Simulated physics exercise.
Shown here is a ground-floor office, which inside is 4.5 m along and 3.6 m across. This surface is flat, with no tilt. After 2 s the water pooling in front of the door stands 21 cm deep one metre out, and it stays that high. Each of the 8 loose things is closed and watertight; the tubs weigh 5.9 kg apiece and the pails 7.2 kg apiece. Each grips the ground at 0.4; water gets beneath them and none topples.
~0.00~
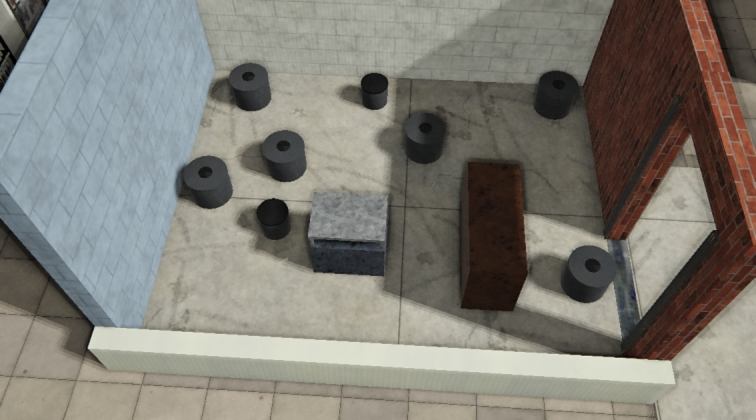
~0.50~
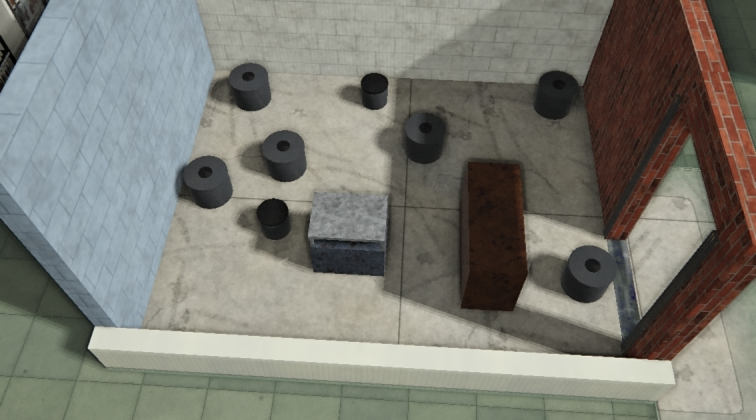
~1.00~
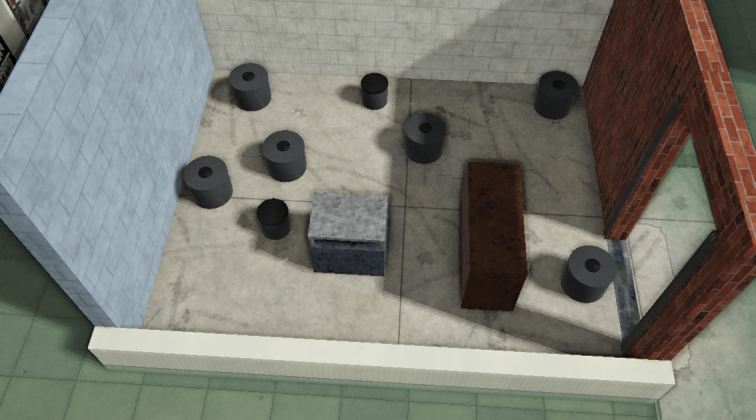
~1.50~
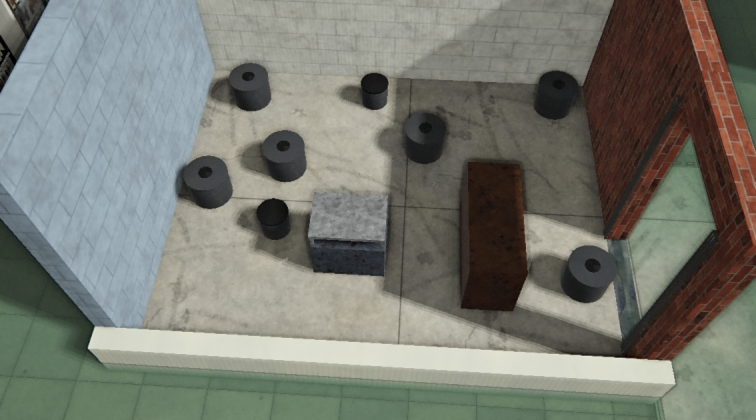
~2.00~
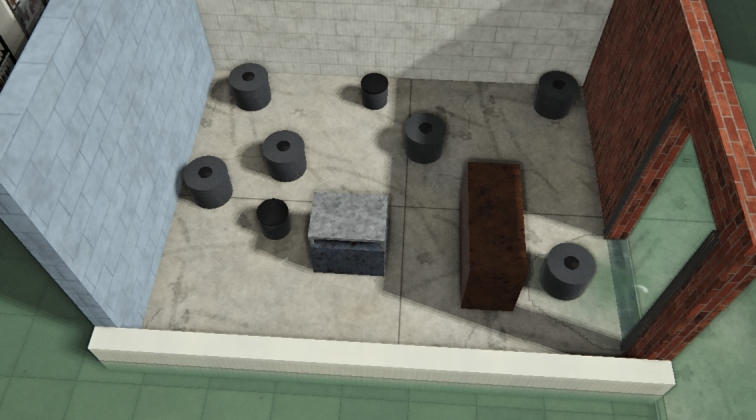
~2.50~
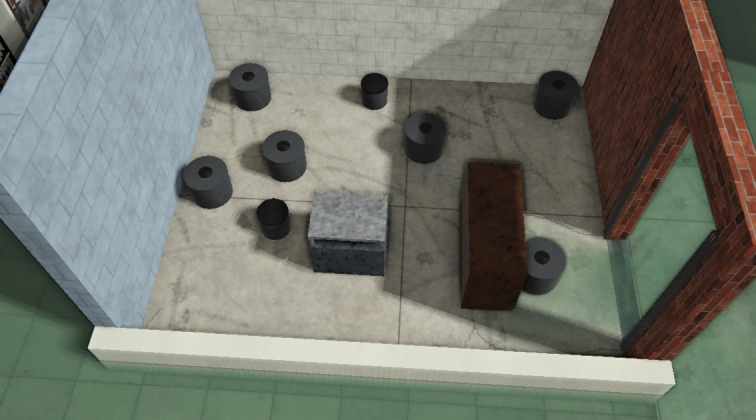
In a walled room seen from above, greenish water spreads over the paving outside and comes in through the doorway on the right, and the dark tub nearest it slides left to the brown block while the others stay still.
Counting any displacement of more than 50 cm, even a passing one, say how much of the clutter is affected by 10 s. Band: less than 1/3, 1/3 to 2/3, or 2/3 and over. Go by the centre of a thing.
One to two in three.
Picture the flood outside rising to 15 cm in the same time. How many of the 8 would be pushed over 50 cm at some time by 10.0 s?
That would make 2 of them.
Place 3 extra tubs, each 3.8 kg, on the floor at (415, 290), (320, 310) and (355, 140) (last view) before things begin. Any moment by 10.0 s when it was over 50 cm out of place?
In order: Above the mark, above the mark, above the mark.
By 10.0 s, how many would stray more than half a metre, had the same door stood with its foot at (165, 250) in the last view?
5.
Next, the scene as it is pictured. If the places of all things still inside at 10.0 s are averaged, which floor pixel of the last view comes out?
Close to (307, 155).
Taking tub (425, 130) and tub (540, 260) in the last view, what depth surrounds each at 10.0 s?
Depths: Near 3 cm, then near 8 cm.
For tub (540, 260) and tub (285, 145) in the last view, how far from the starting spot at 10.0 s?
300 cm, 50 cm.
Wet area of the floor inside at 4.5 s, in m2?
About 8.5 m2 is covered.
After 3.5 s 0 of 8 are over 50 cm from their spots; 1 afloat.
After 4.5 s 1 of 8 are over 50 cm from their spots; 2 afloat.
After 7.0 s 2 of 8 are over 50 cm from their spots; 2 afloat.
After 10.0 s 5 of 8 are over 50 cm from their spots, and 5 have been at some point; 6 afloat.
